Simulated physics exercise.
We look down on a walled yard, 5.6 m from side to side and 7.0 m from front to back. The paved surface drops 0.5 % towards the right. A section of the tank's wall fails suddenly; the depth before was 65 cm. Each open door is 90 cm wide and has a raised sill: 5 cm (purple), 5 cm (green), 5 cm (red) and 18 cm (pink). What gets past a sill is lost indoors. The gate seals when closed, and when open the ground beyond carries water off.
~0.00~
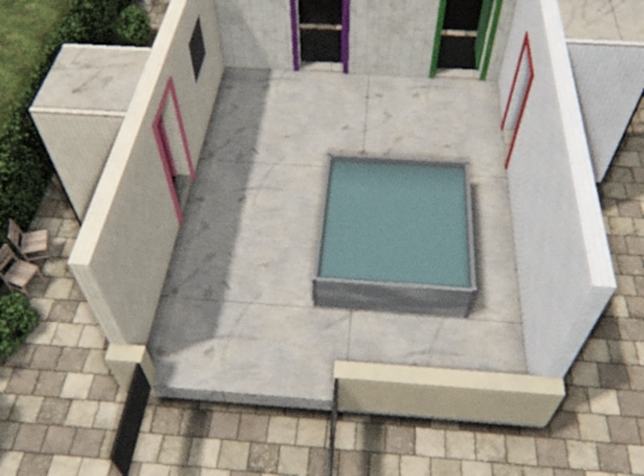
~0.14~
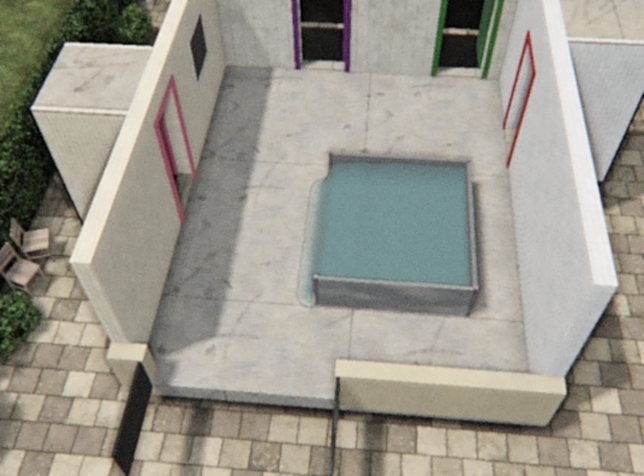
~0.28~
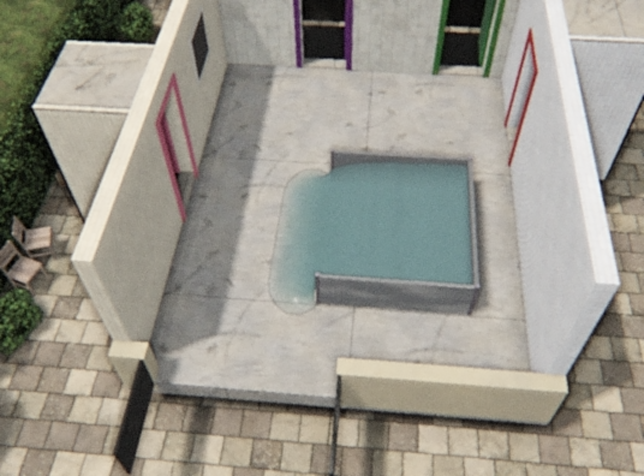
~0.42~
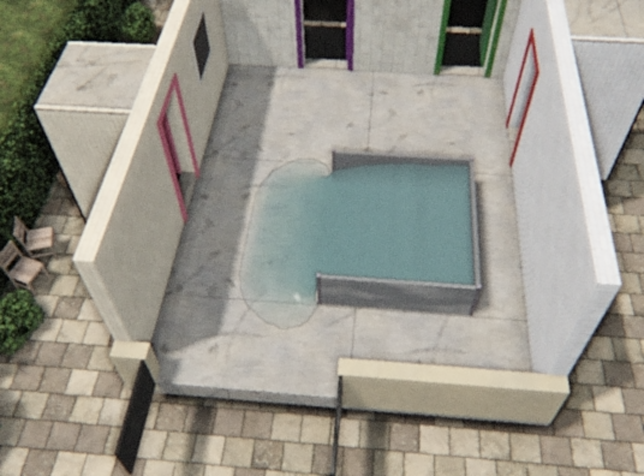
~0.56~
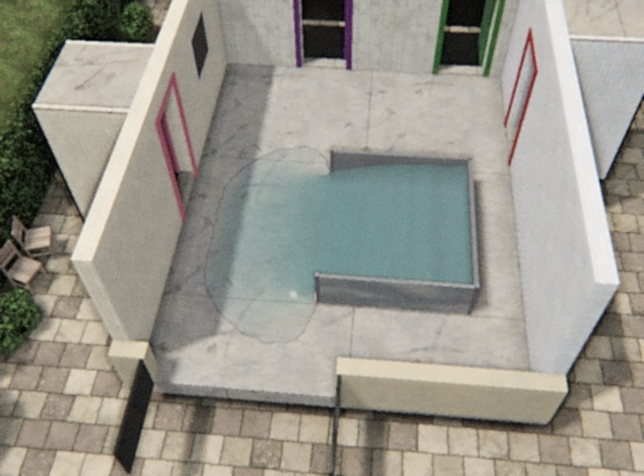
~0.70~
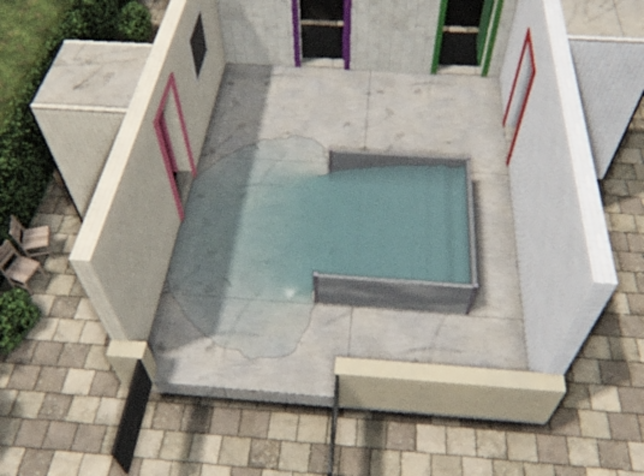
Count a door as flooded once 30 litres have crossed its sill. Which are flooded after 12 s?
Door by door: At the purple door it exceeds the limit; at the green door it exceeds the limit; at the red door it passes the limit; at the pink door it exceeds the limit.
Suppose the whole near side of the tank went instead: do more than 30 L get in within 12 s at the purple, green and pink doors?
Then: Purple not over, green above, pink under.
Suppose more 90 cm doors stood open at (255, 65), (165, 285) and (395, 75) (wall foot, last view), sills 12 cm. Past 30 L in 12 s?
In turn: Over, past it, below.
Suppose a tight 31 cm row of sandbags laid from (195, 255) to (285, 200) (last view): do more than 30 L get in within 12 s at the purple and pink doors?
Then: Purple past it, pink below.
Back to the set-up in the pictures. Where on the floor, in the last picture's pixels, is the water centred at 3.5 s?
Around (278, 210).
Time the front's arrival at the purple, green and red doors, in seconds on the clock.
Arrival: Purple 3.0 s, green 4.0 s, red 5.5 s.
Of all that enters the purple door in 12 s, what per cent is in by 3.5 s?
About 0 per cent.
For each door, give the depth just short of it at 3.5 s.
Depths in cm: Purple 12, green 0, red 0, pink 23.
After 1.4 s water covers 35 % of the floor and is deepest (42 cm) near (180, 229); purple door not reached, green door not reached, red door not reached, pink door 39 cm at the sill, 51 L in.
After 2.2 s water covers 40 % of the floor and is deepest (44 cm) near (145, 354); purple door not reached, green door not reached, red door not reached, pink door 38 cm at the sill, 146 L in.
After 3.5 s water covers 50 % of the floor and is deepest (32 cm) near (226, 66); purple door 12 cm at the sill, 2 L in, green door not reached, red door not reached, pink door 23 cm at the sill, 232 L in.
After 7.0 s water covers 85 % of the floor and is deepest (18 cm) near (492, 92); purple door 9 cm at the sill, 71 L in, green door 8 cm at the sill, 2 L in, red door 10 cm at the sill, 13 L in, pink door 7 cm at the sill, 240 L in.
After 12.0 s water covers 100 % of the floor and is deepest (12 cm) near (530, 385); purple door 5 cm at the sill, 88 L in, green door 8 cm at the sill, 59 L in, red door 8 cm at the sill, 63 L in, pink door 4 cm at the sill, 240 L in.
